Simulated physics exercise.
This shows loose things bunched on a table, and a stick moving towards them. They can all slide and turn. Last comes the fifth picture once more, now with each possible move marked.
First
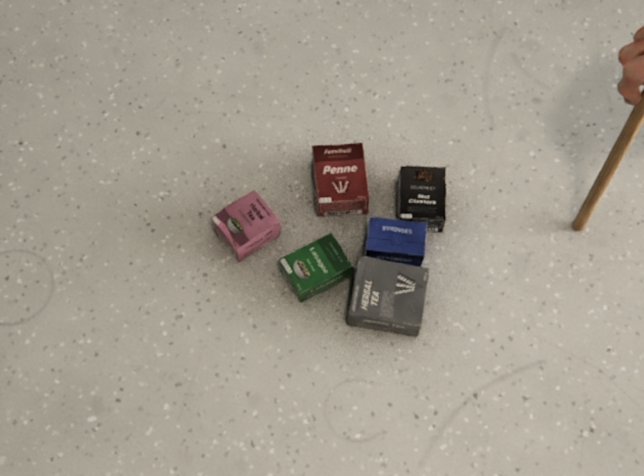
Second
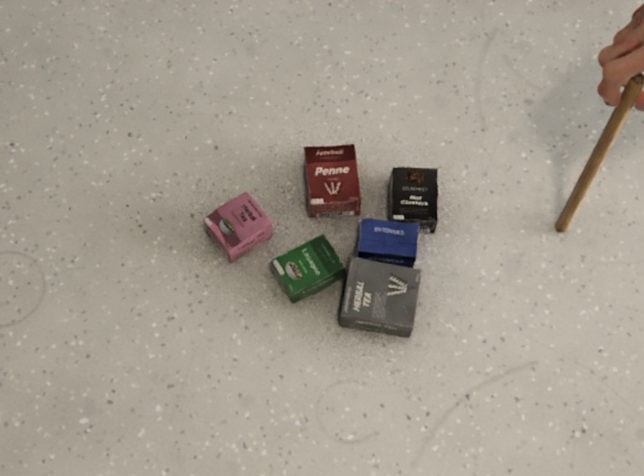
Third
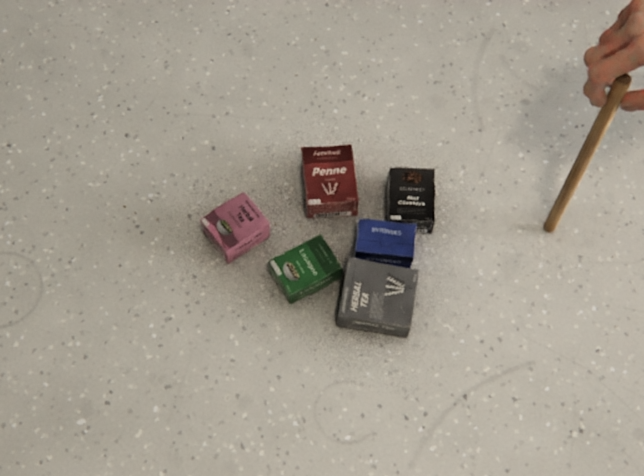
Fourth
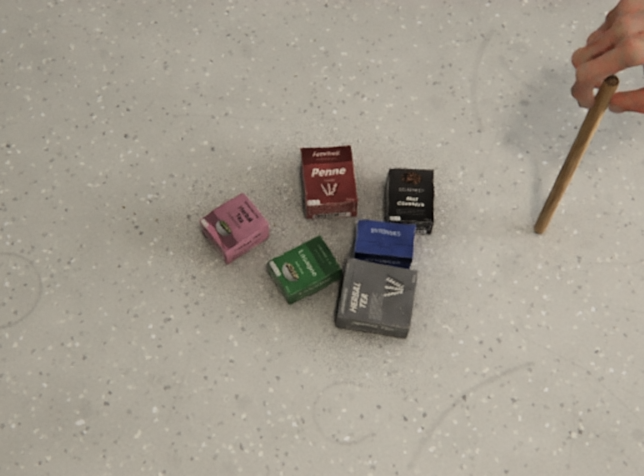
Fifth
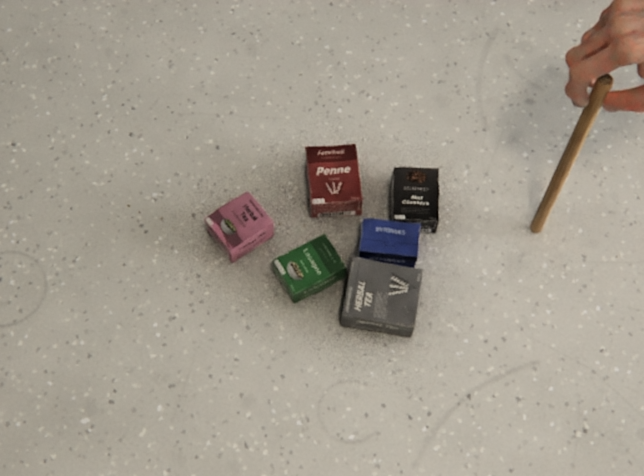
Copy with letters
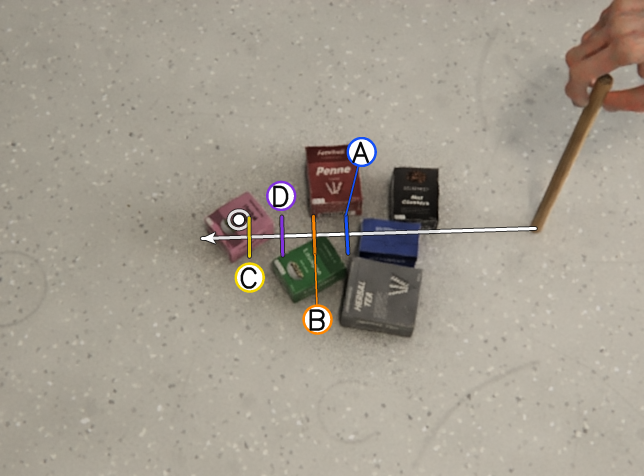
At first, six small boxes in pink, red, black, green, blue and grey sit bunched on a pale speckled surface, with a hand holding a wooden stick at the right. The hand moves the stick leftward towards them, leaving a gap, while the bunch keeps its arrangement, shifting only slightly in view.
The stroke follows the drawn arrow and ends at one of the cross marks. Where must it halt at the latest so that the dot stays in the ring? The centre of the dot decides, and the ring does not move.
All is well up to D.
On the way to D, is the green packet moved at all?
By then, no.
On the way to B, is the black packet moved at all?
Yes.
On the marked copy, A at (347, 234); B at (314, 235); C at (249, 237); D at (282, 236); the arrow from (535, 228) to (202, 238); the white dot at (239, 220).
With D. Early on, foot of the stick (444, 232).
Further on, foot of the stick (353, 235); black packet (396, 191); blue box (383, 252).
At the end, foot of the stick (282, 237); black packet (396, 191); blue box (382, 252); the dot is still in its ring.
As for the rest, A keeps the dot in but is short; B keeps the dot in but is short; C shifts the dotted thing to (208, 226).
